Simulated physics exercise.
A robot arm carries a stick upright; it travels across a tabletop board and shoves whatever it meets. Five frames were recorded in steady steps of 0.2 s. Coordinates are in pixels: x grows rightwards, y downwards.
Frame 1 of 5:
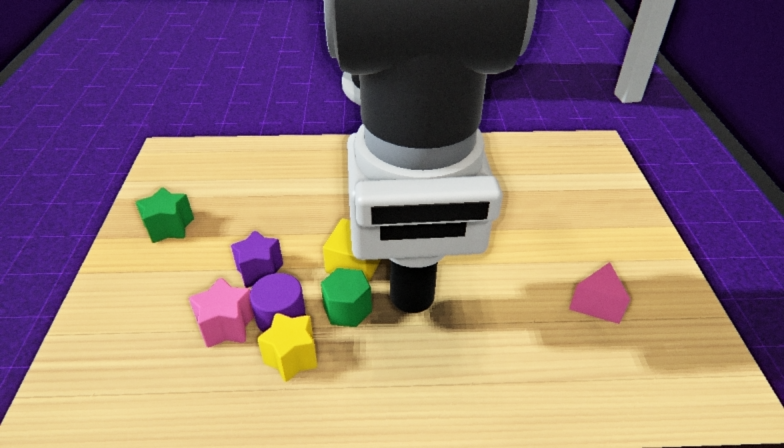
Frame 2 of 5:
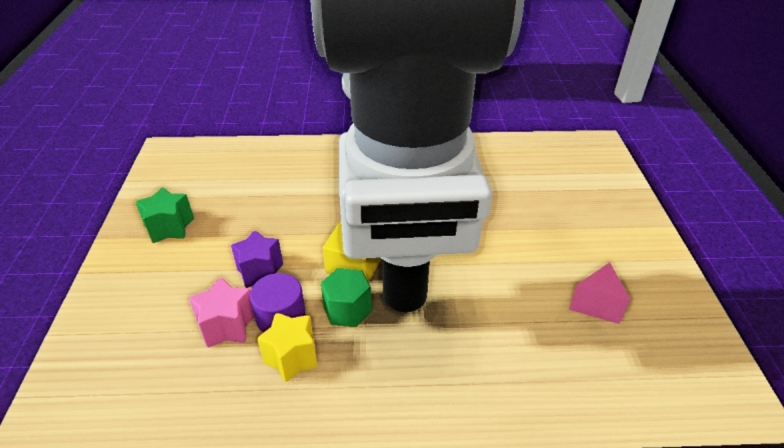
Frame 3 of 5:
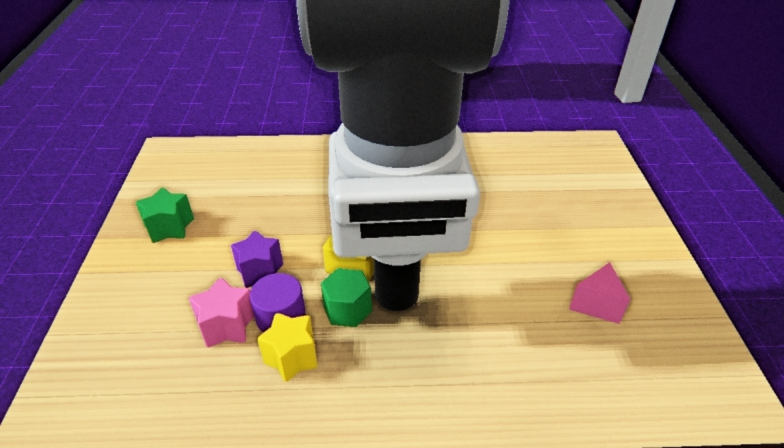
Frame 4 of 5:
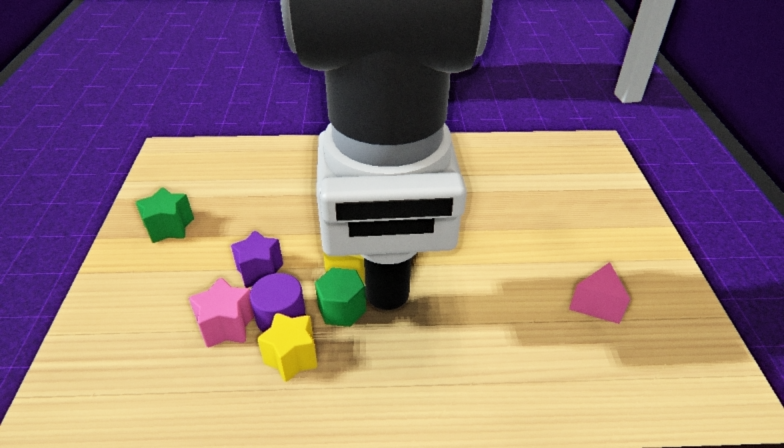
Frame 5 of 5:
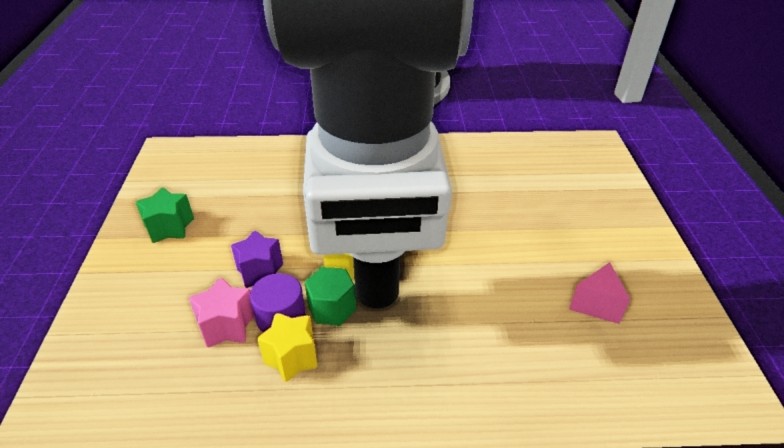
A robotic arm with a dark stick moves slowly left over a wooden board and nudges a green six-sided block slightly left toward a purple round block, while the pink, purple and yellow stars beside them stay still.
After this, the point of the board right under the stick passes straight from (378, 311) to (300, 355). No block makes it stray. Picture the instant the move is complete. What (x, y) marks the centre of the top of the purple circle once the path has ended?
It should be at about (248, 277).
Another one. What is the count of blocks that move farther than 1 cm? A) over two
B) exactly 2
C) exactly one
The one that fits is A, over two.
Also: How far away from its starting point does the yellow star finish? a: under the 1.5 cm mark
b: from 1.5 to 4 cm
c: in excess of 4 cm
The correct letter is b.
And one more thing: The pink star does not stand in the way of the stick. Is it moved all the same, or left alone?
The pink star changes place.
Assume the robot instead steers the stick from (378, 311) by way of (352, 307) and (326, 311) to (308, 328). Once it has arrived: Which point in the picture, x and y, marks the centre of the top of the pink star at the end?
At pixel (186, 306).
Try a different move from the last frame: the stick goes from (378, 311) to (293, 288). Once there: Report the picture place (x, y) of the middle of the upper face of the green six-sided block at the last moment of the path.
It should be at about (242, 265).
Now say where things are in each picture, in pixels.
Tip of the stick (412, 298), middles of tops, pink star (219, 300), purple circle (276, 291), yellow star (287, 332), green six-sided block (346, 284), in the first picture.
Stick (405, 297), nothing pushed, in the second picture.
Stick (397, 296), nothing pushed, in the third picture.
Stick (388, 295), green six-sided block (340, 283), in the fourth picture.
Stick (377, 294), pink star (219, 300), purple circle (276, 291), yellow star (287, 332), green six-sided block (330, 282), in the fifth picture.
The first path, step by step. Halfway along, stick (338, 315); pink star (204, 300), turned 30° anticlockwise; purple circle (253, 281); green six-sided block (302, 287), turned 55° clockwise.
At the end, stick (297, 338); pink star (201, 300), turned 35° anticlockwise; purple circle (248, 277); yellow star (254, 353), turned 25° anticlockwise; green six-sided block (294, 289), turned 85° clockwise.
